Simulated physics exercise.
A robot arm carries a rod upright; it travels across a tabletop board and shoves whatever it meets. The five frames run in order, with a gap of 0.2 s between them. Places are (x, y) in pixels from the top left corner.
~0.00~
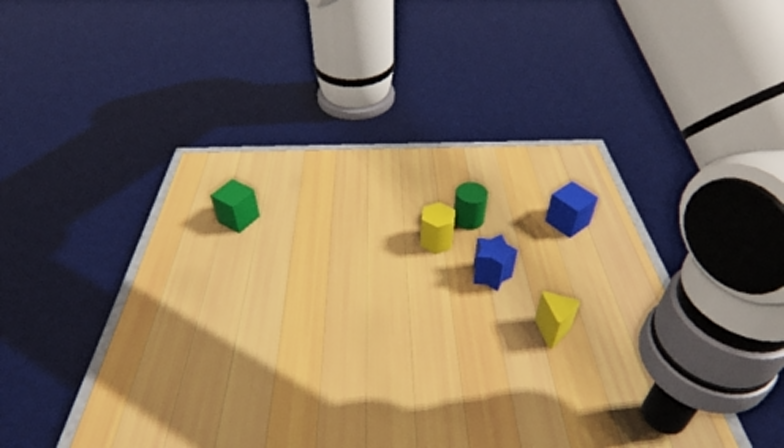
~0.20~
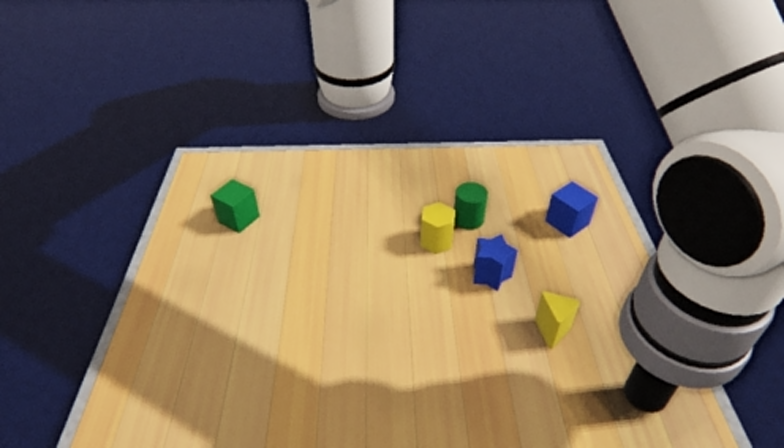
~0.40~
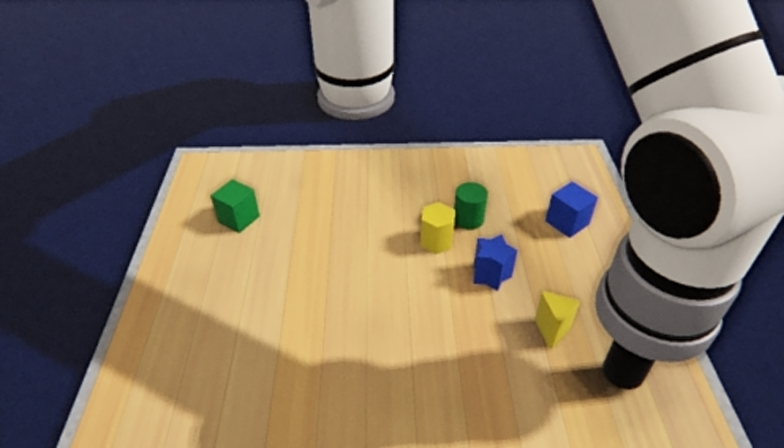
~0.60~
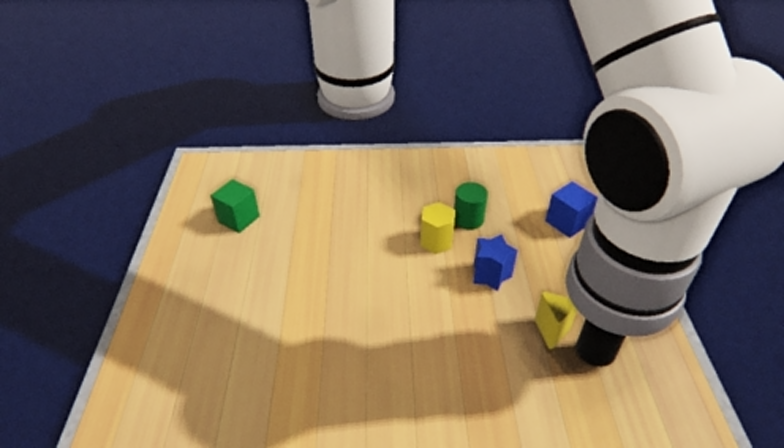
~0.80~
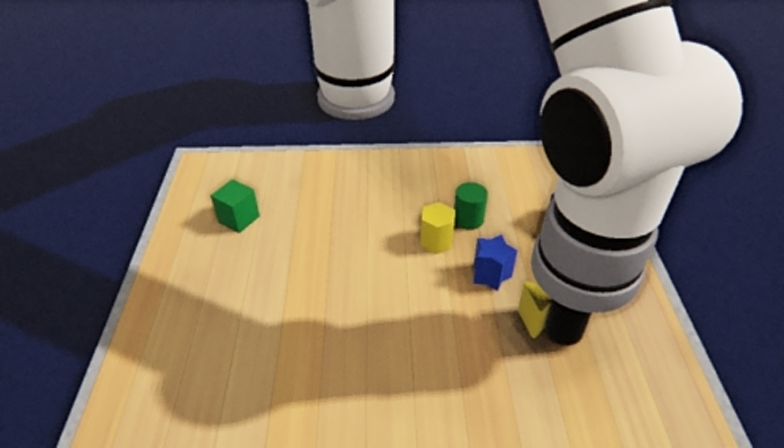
Robot arm with a black rod moving up and left across a wooden board, nudging a yellow triangular block leftward.
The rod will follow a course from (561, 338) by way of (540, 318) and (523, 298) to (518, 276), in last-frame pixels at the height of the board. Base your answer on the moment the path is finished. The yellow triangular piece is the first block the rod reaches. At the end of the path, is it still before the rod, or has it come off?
Slipped loose.
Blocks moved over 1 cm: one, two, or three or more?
Going by the path, two blocks will move.
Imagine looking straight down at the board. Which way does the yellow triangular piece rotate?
From above, it turns counterclockwise.
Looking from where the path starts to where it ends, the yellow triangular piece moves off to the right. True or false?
The claim does not hold.
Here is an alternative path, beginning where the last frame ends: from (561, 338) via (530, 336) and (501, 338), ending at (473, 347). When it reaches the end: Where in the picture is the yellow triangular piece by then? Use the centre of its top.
(518, 284)
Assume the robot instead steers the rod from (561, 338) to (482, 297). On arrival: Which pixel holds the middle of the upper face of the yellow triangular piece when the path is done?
I'd expect the centre of its top face to be at (461, 256).
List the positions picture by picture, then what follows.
In the first frame, tip of the rod at (664, 415), middles of tops, blue star-shaped block at (495, 248), yellow triangular piece at (560, 305).
In the second frame, rod at (645, 394), nothing pushed.
In the third frame, rod at (623, 372), nothing pushed.
In the fourth frame, rod at (596, 350), nothing pushed.
In the fifth frame, rod at (564, 330), blue star-shaped block at (495, 248), yellow triangular piece at (542, 294).
What follows on the original path. Halfway along, rod at (531, 300); blue star-shaped block at (493, 246); yellow triangular piece at (506, 271), turned 25° anticlockwise.
At the end, rod at (520, 269); blue star-shaped block at (485, 240); yellow triangular piece at (497, 267), turned 45° anticlockwise.
